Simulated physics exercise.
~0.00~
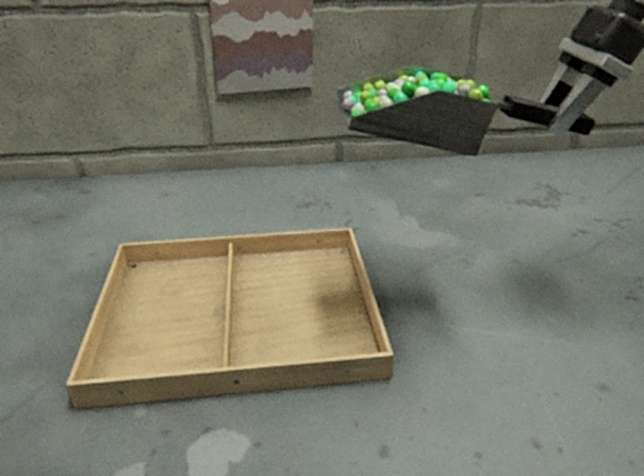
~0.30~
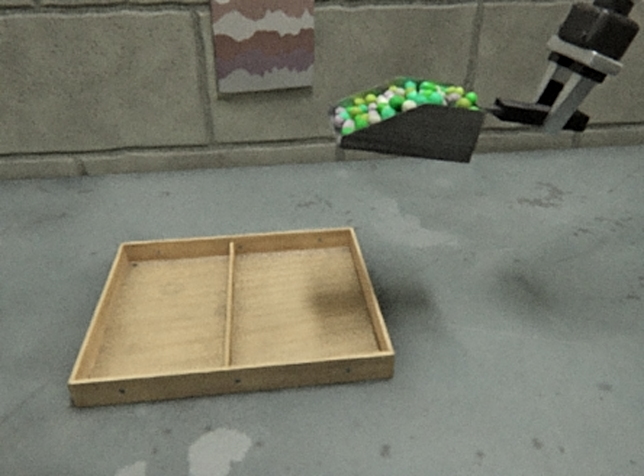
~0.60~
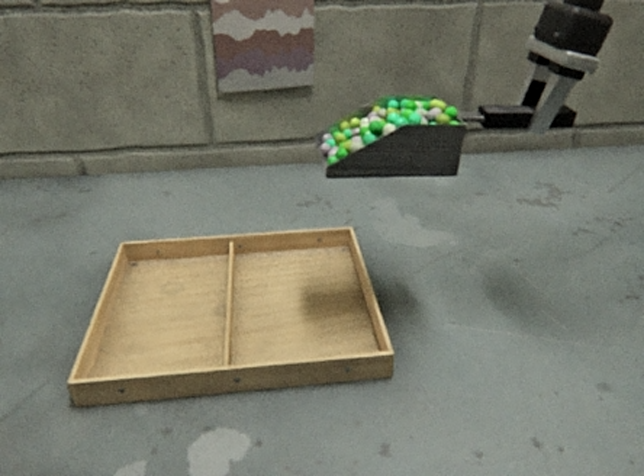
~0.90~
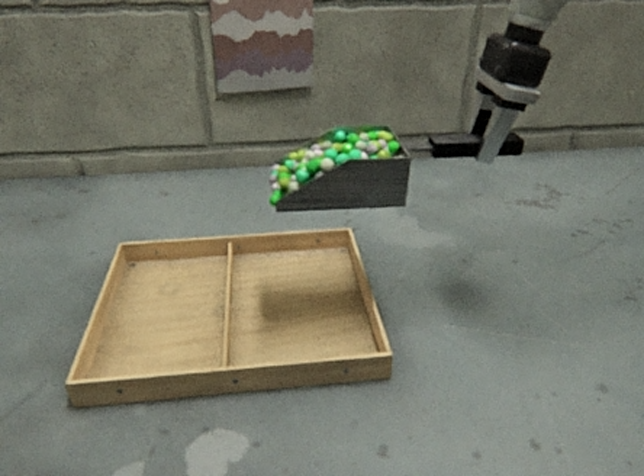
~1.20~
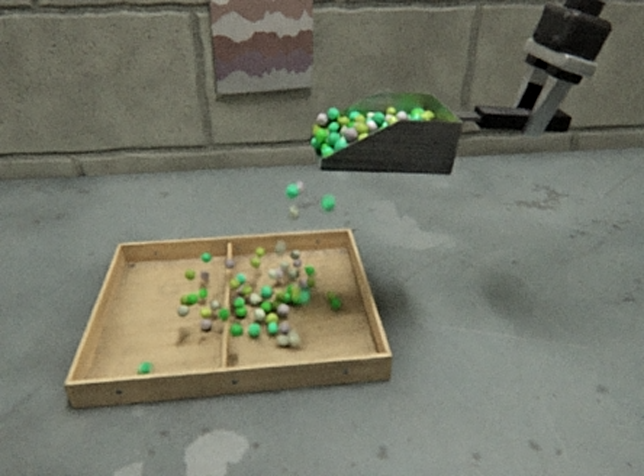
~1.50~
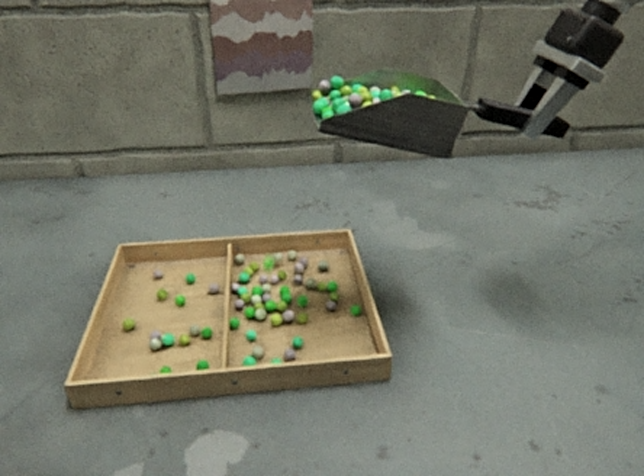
The video shows a robot arm lowering a dark scoop heaped with green, yellow and grey round sweets toward a divided wooden tray, spilling some, then drawing back up to the right, leaving sweets scattered mostly in the right part, fewer in the left, and many still on the scoop.
